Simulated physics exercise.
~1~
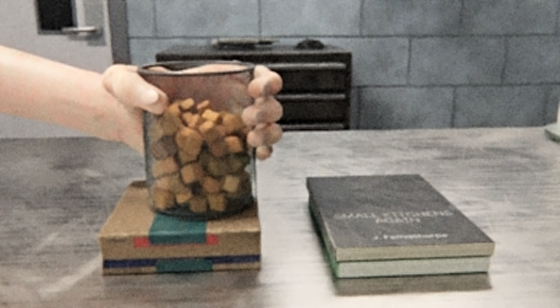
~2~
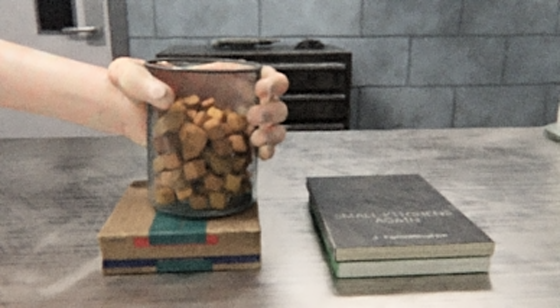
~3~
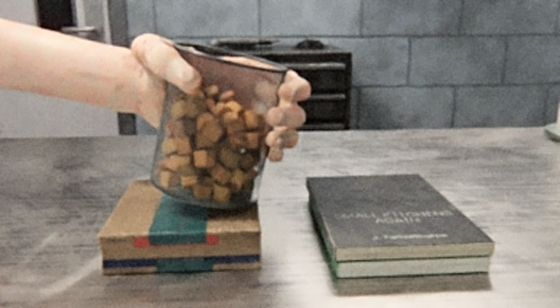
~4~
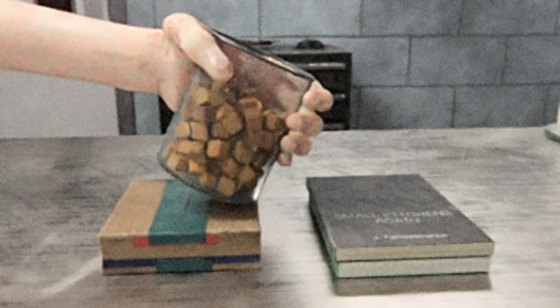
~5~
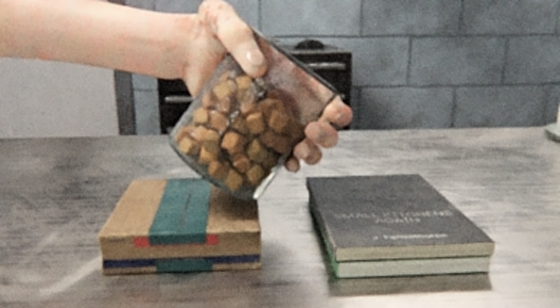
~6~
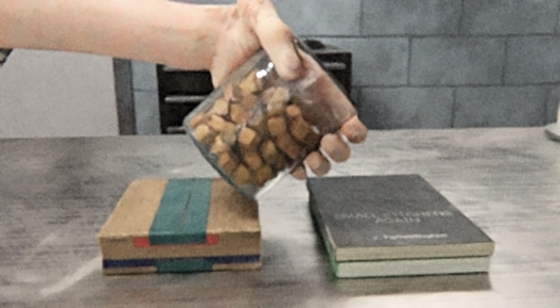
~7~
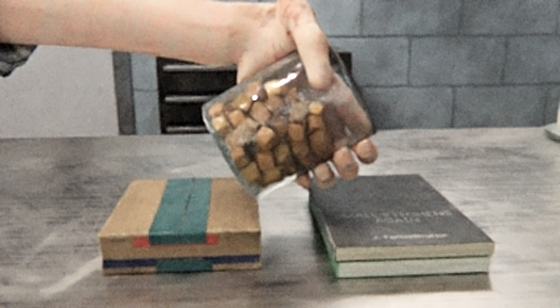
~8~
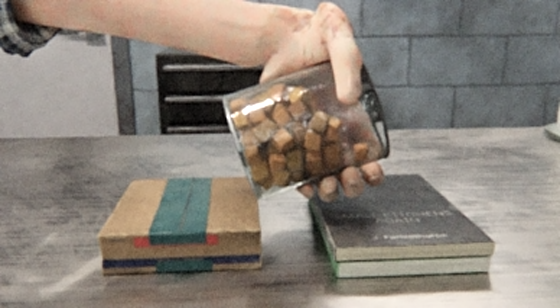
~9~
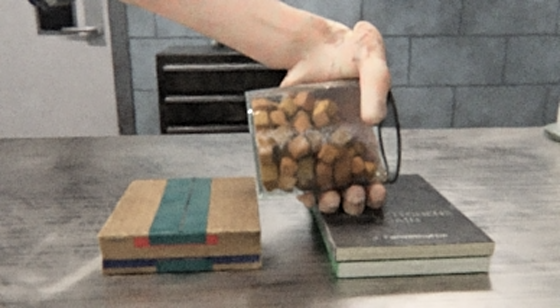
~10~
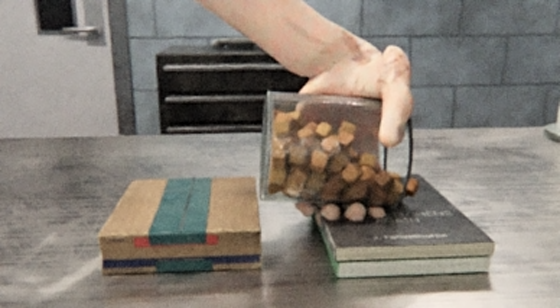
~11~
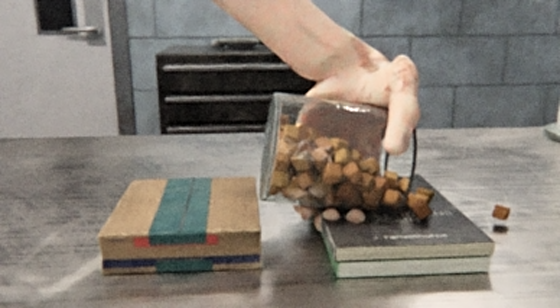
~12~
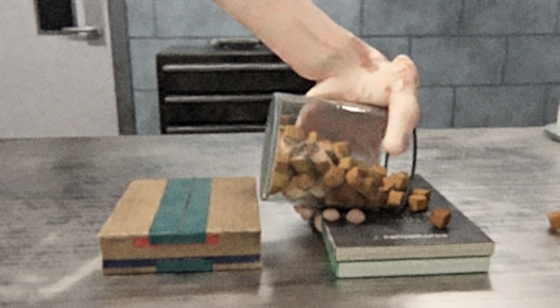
A hand tips a glass of brown cubes onto stacked books, spilling a few out.
